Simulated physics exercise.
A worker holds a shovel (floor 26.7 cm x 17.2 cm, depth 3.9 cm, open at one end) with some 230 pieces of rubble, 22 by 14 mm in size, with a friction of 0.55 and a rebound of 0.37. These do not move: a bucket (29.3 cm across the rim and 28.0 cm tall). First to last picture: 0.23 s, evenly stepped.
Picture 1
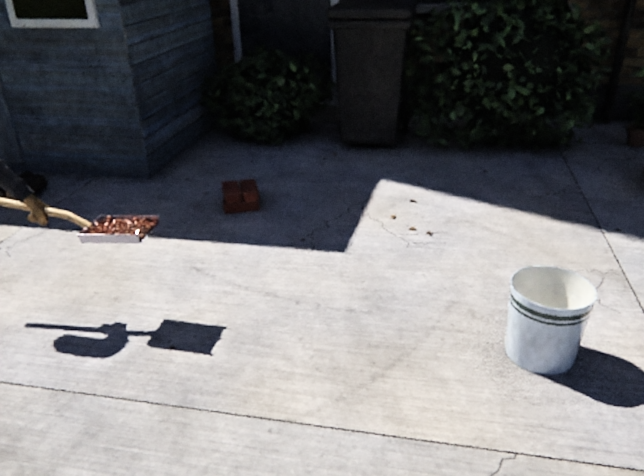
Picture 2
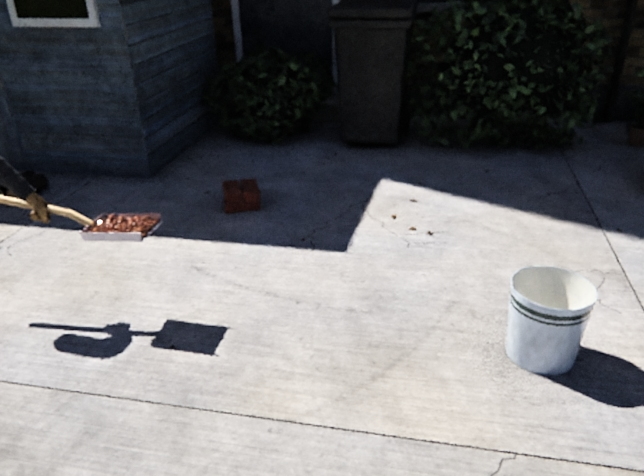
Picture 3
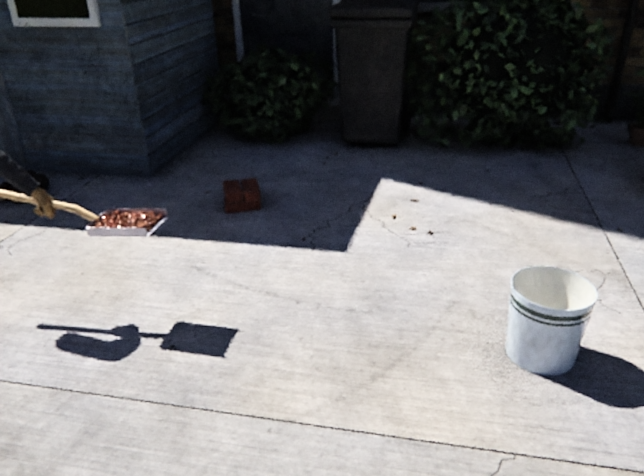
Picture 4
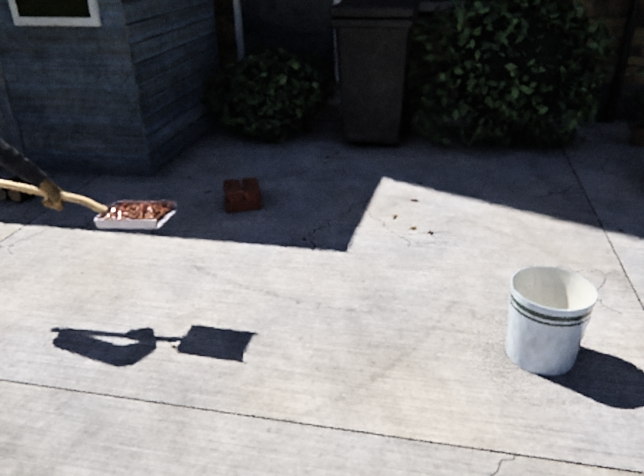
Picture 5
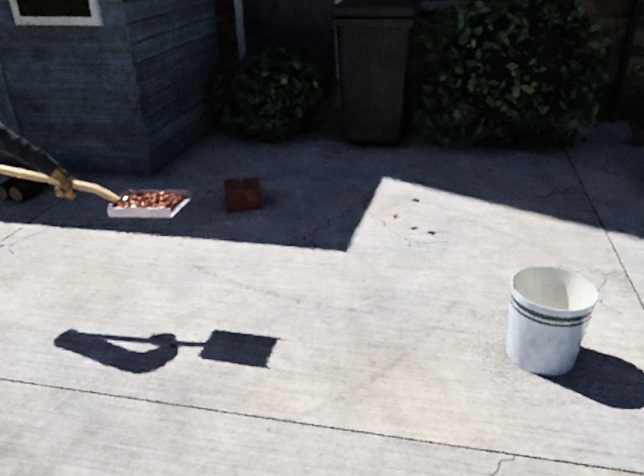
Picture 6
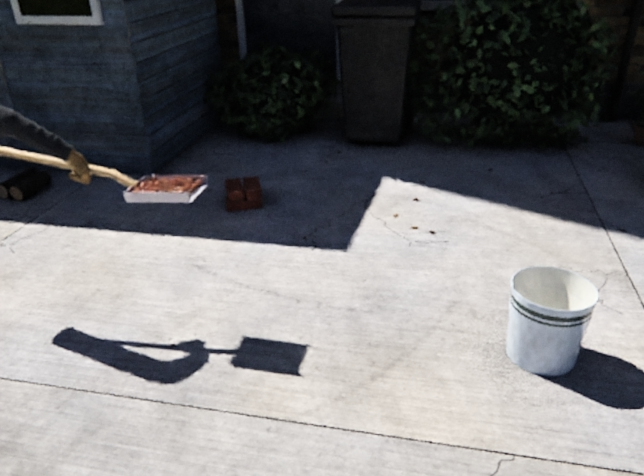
A gloved hand and dark-sleeved arm reach in from the left, holding a wooden-handled shovel loaded with reddish-brown rubble over a sunlit concrete yard, seen from slightly above. A white bucket stands at right, with red bricks, a dark bin, bushes and a grey-blue shed behind. The shovel moves slowly, then faster, rightward and slightly upward, its shadow sliding right across the concrete, while the camera stays still.
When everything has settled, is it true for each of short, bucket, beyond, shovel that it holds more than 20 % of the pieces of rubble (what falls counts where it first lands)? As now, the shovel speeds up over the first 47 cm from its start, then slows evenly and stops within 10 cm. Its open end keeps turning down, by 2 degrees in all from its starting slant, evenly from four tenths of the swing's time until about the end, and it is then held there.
Outcome: On the ground short of the target's middle: A share of more than a fifth will not be reached; bucket: A share of more than a fifth will be reached; ground beyond: A share of more than a fifth will be reached; shovel: A share of more than a fifth will not be reached.
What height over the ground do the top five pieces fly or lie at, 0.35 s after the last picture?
Height of the top five pieces: Around 90 cm.
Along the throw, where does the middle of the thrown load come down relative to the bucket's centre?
Roughly 10 centimetres past the centre.
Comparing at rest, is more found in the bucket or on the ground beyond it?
The bigger portion ends up in the bucket.
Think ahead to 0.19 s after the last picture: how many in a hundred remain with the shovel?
Share remaining: Near 0 per cent.
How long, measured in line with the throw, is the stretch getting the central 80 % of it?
I'd put it at about 45 cm.
Then, 0.10 s after the last picture, tilt 3 degrees; shovel 95 %, in the air 5 %; middle of all pieces near (220, 145).
Then, 0.19 s after the last picture, tilt 3 degrees; in the air 100 %; middle of all pieces near (281, 118).
Then, 0.27 s after the last picture, tilt 3 degrees; in the air 100 %; middle of all pieces near (339, 113).
Then, 0.35 s after the last picture, tilt 3 degrees; in the air 100 %; middle of all pieces near (400, 125).
In the end, short 0 %, bucket 55 %, beyond 45 %, shovel 0 %.
